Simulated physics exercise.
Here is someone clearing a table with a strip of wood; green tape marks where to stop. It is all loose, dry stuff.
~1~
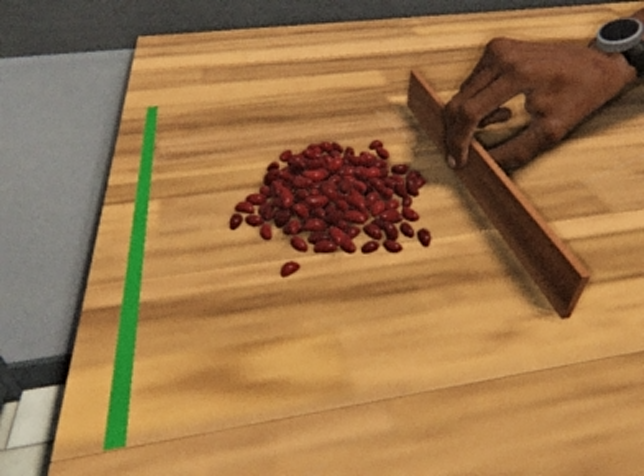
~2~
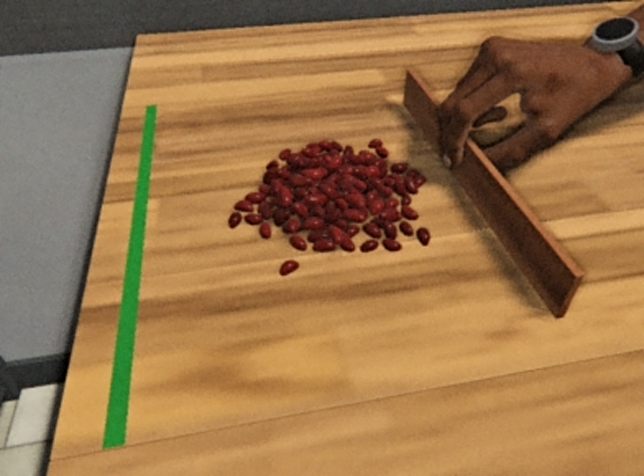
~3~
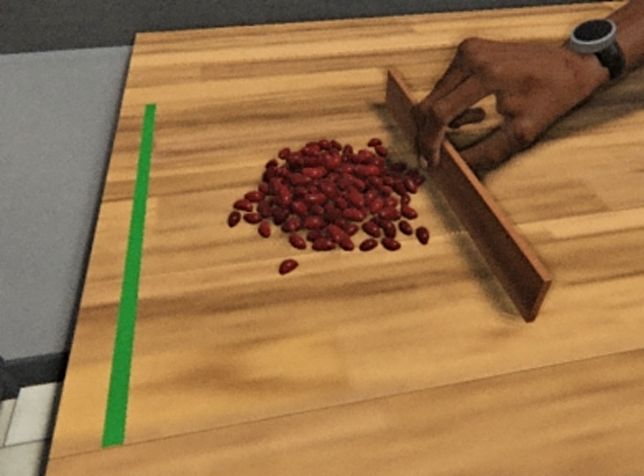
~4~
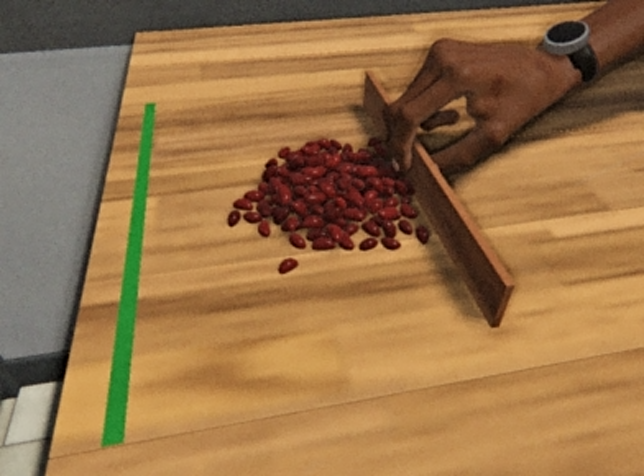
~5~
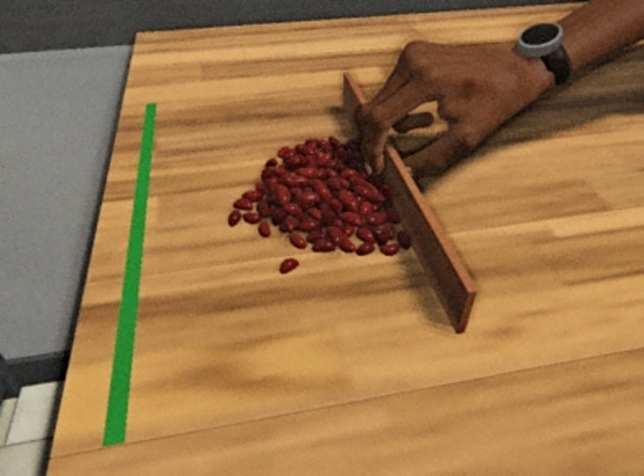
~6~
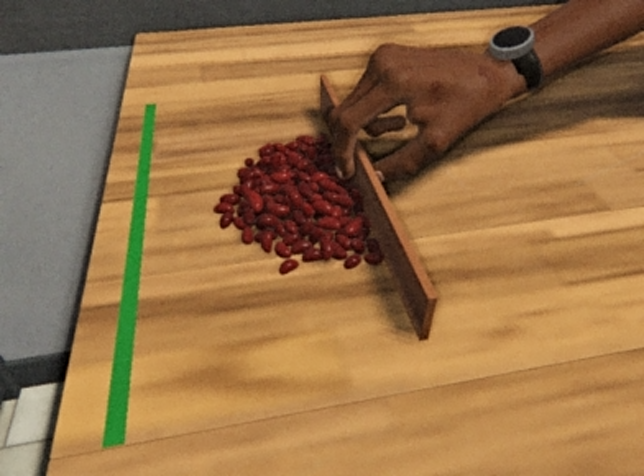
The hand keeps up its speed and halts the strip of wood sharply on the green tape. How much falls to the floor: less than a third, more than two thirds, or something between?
The floor gets over two thirds.
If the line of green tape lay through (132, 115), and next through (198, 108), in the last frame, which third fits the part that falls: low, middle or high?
One: Above two thirds. Two: Below one third.
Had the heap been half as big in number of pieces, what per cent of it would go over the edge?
About 70 per cent.
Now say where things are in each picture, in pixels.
The first frame shows strip of wood at (559, 273), at rest; green tape at (152, 115), about two fingers from the edge; edge at (98, 230); the heap at (338, 192), kidney beans.
The second frame shows strip of wood at (553, 273).
The third frame shows strip of wood at (523, 277); the heap at (337, 190).
The fourth frame shows strip of wood at (488, 281).
The fifth frame shows strip of wood at (454, 287); the heap at (324, 188), about a third pushed along.
The sixth frame shows strip of wood at (417, 293); green tape at (150, 113); edge at (96, 228); the heap at (302, 189), nearly all pushed along.
Soon after the last picture, strip of wood still moving, near (239, 168); heap all on the table, its front near (112, 210).
A little later, strip of wood stopped at the green tape; heap about two thirds over the edge.
Later still, strip of wood stopped at the green tape; heap most over the edge.
At rest, strip of wood stopped at the green tape; heap most over the edge.
